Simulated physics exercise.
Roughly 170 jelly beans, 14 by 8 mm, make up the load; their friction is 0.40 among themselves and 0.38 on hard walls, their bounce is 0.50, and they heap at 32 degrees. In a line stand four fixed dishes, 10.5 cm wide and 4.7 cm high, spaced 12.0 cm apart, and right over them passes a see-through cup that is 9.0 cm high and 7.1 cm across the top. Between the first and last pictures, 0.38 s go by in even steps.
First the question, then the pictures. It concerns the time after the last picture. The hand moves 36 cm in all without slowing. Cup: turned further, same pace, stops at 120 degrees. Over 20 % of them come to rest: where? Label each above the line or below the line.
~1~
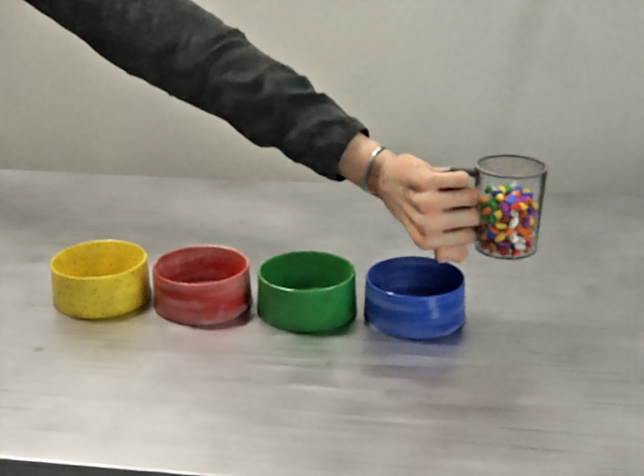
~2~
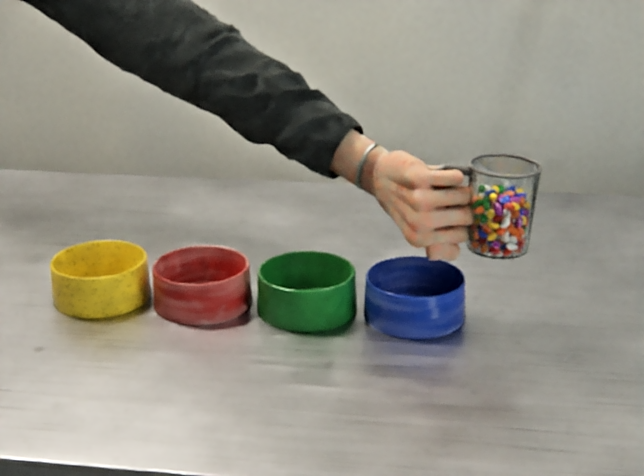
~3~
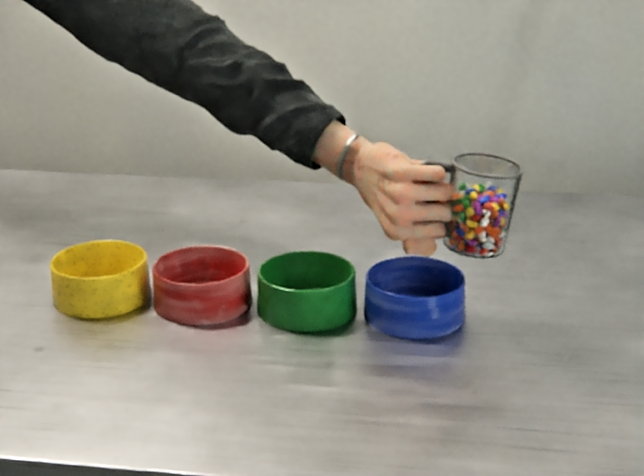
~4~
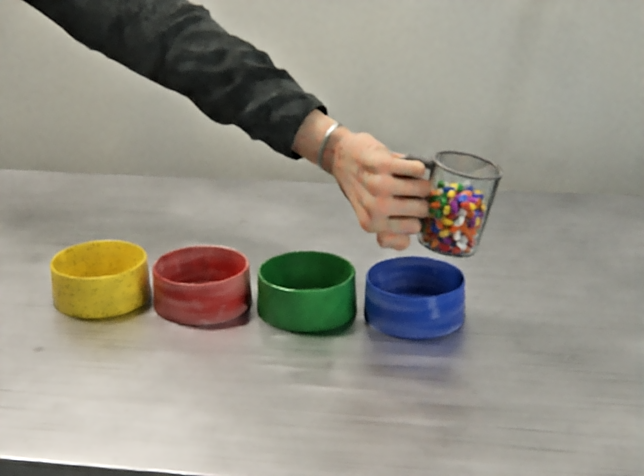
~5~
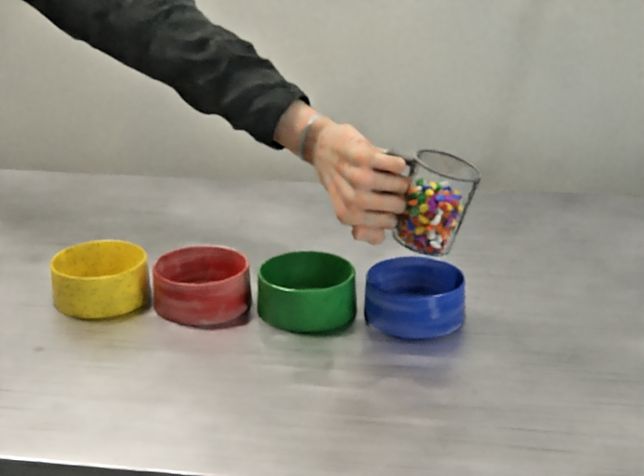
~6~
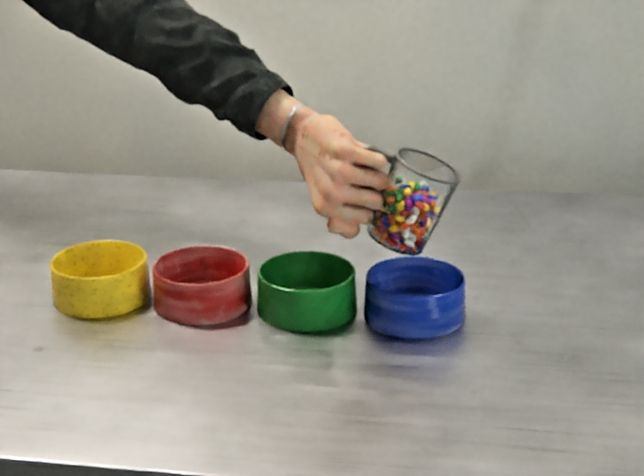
Red dish: Above the line; blue dish: Below the line; green dish: Below the line; yellow dish: Below the line; counter: Below the line.
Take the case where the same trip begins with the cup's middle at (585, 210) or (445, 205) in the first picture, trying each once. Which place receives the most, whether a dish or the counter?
Most lands at green the first time and at red the second time.
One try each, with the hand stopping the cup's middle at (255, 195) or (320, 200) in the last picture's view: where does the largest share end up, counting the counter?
First try: Green; second try: Blue.
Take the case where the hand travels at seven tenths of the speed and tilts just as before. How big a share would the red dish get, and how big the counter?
Shares - red 100, counter 0.
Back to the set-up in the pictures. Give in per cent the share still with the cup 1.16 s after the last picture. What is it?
Somewhere near 100 per cent of the load.
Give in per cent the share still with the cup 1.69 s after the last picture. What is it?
It comes out close to 10 per cent.
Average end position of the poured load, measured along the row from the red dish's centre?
Some 1 cm in the +x direction.
Then, 0.69 s after the last picture, tilt 67 degrees; cup holds 100 %.
Then, 1.16 s after the last picture, tilt 99 degrees; cup holds 100 %.
Then, 1.69 s after the last picture, tilt 120 degrees; cup holds 10 %, red 90 %.
In the end, red 100 %, blue 0 %, green 0 %, yellow 0 %, counter 0 %.
